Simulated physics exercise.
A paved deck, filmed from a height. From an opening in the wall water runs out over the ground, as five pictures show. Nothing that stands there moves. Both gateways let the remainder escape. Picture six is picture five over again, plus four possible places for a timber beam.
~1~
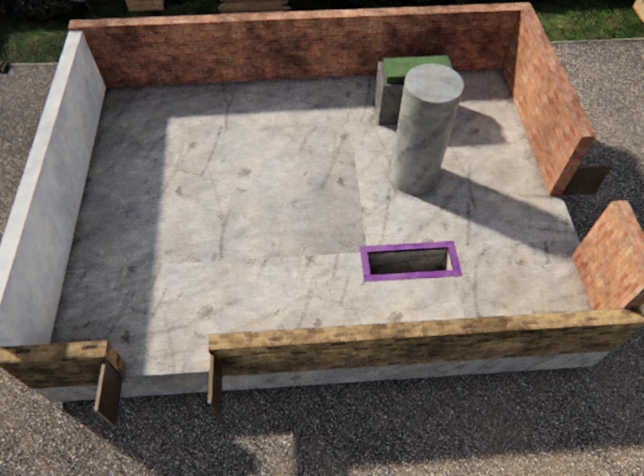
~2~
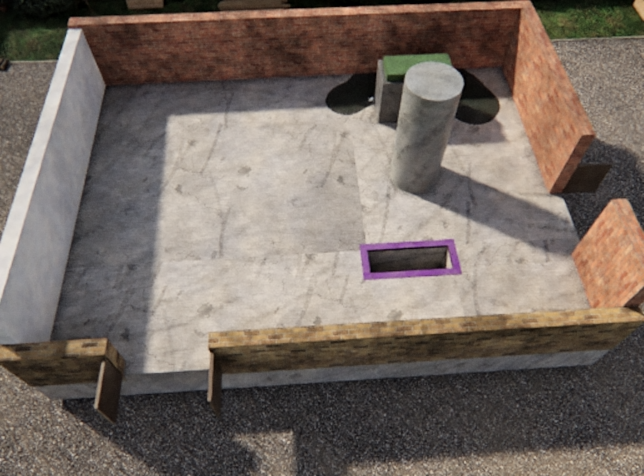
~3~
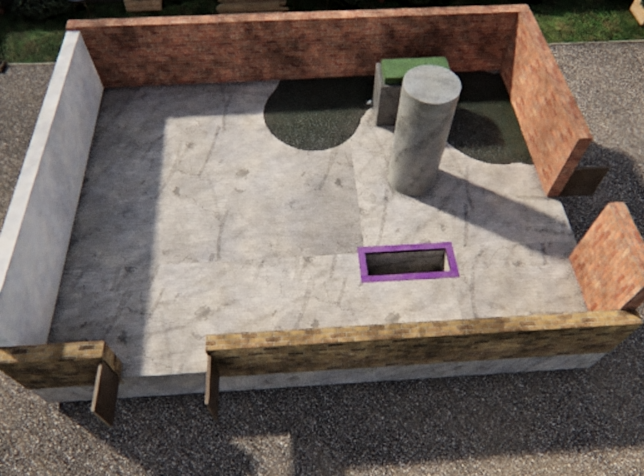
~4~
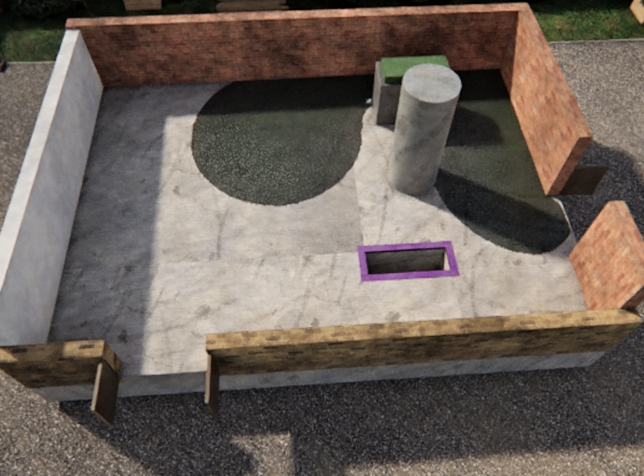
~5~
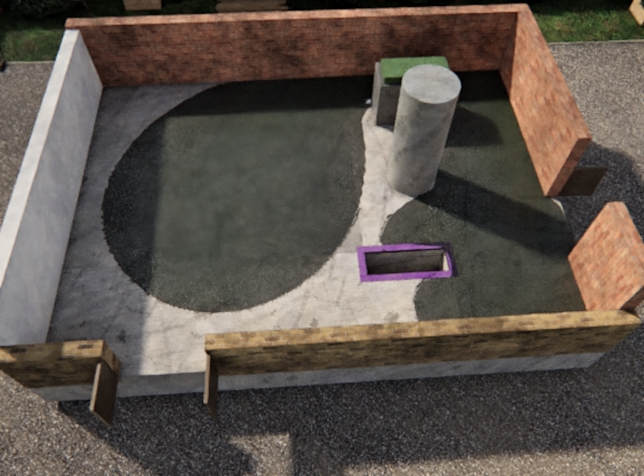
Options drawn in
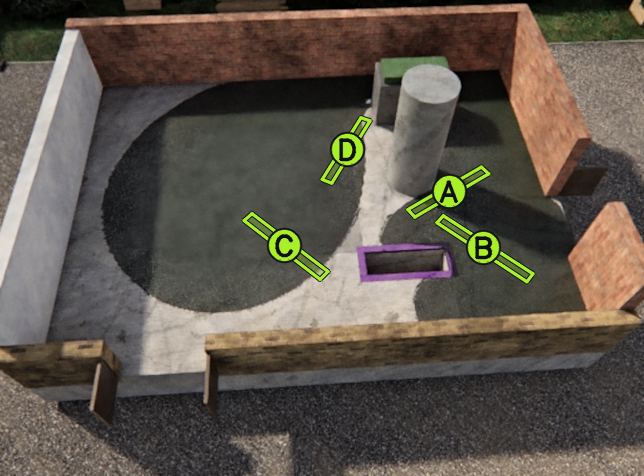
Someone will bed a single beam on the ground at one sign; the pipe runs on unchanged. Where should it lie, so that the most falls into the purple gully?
Use position C.
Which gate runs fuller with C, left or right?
The left one.
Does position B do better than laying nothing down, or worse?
Position B is worse.
In lime, A from (411, 213) to (485, 170); B from (440, 219) to (529, 277); C from (248, 217) to (324, 275); D from (326, 181) to (365, 119).
For position A, about 13 % of the stream goes into the purple gully, about 85 % out by the gates.
For position B, about 13 % of the stream goes into the purple gully, about 85 % out by the gates.
For position C, about 23 % of the stream goes into the purple gully, about 75 % out by the gates.
For position D, about 16 % of the stream goes into the purple gully, about 82 % out by the gates.
